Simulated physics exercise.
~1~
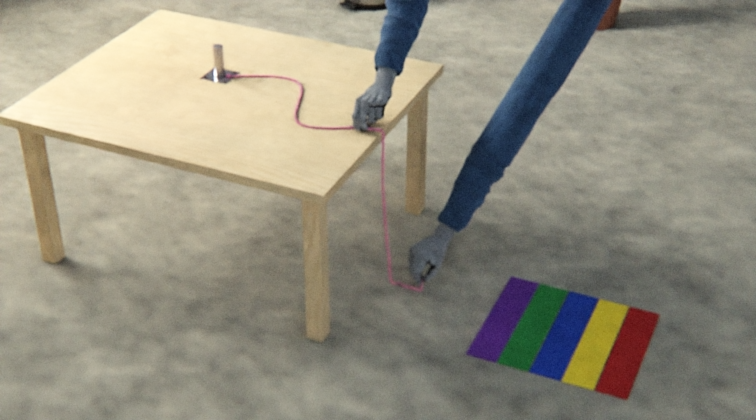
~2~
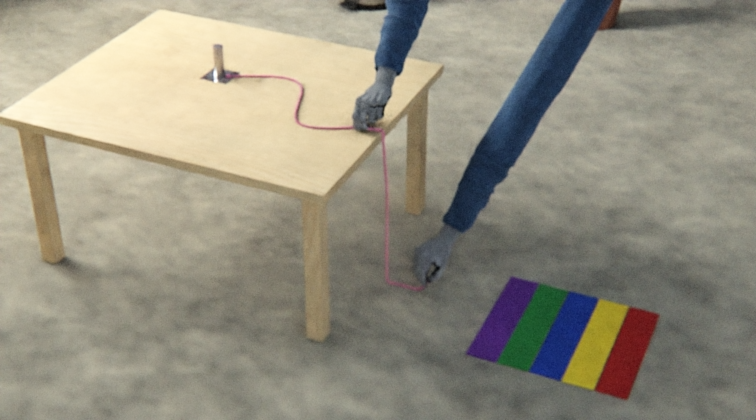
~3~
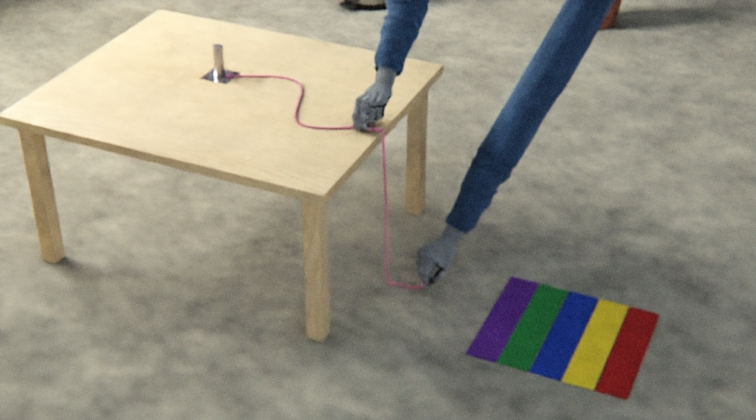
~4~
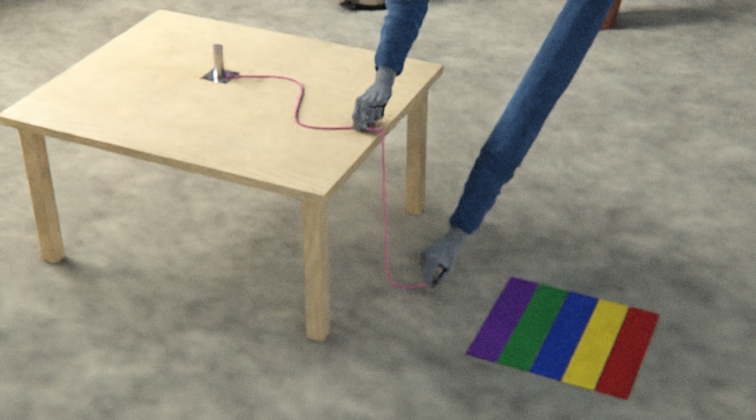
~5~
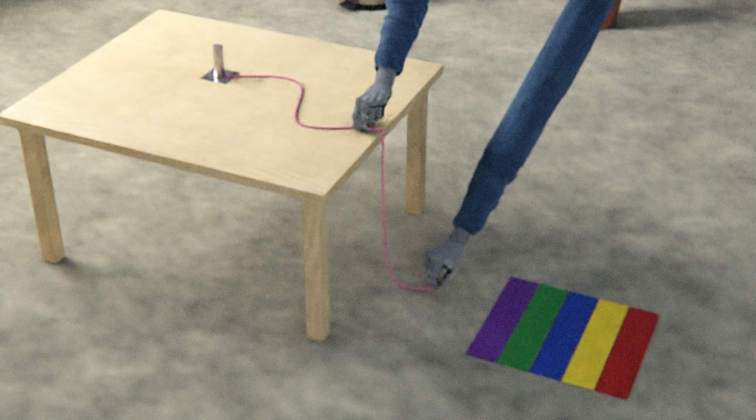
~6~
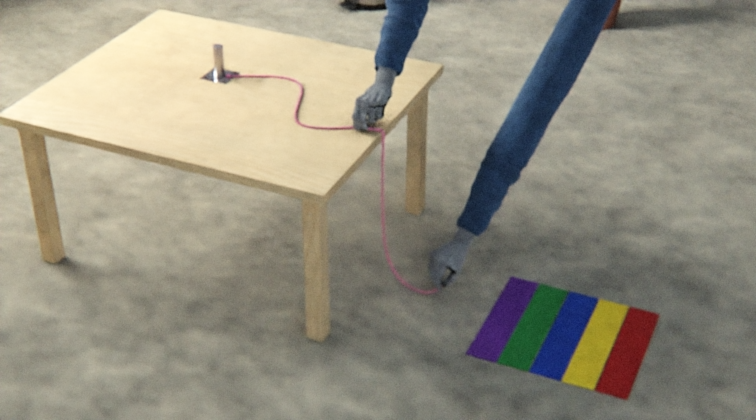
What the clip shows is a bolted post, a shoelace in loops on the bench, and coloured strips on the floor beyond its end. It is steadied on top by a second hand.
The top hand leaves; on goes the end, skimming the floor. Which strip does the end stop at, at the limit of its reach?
It stops at the yellow strip.
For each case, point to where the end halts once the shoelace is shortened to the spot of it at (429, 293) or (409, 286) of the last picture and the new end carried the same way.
In turn, around (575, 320) and around (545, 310).
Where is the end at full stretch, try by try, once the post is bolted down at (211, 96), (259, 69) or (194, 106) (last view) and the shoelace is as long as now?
Going through the tries, you get (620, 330), then (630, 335), then (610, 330).
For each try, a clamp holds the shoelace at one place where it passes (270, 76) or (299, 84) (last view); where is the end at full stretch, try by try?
First (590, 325), then (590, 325).
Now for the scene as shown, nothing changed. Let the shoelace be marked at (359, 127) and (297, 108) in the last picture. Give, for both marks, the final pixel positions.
They end up around (412, 152) and around (335, 110).
Soon after, end near (536, 311); over green.
After that, end near (575, 321); over blue.
At the stop, end near (599, 327); over yellow. Over yellow.
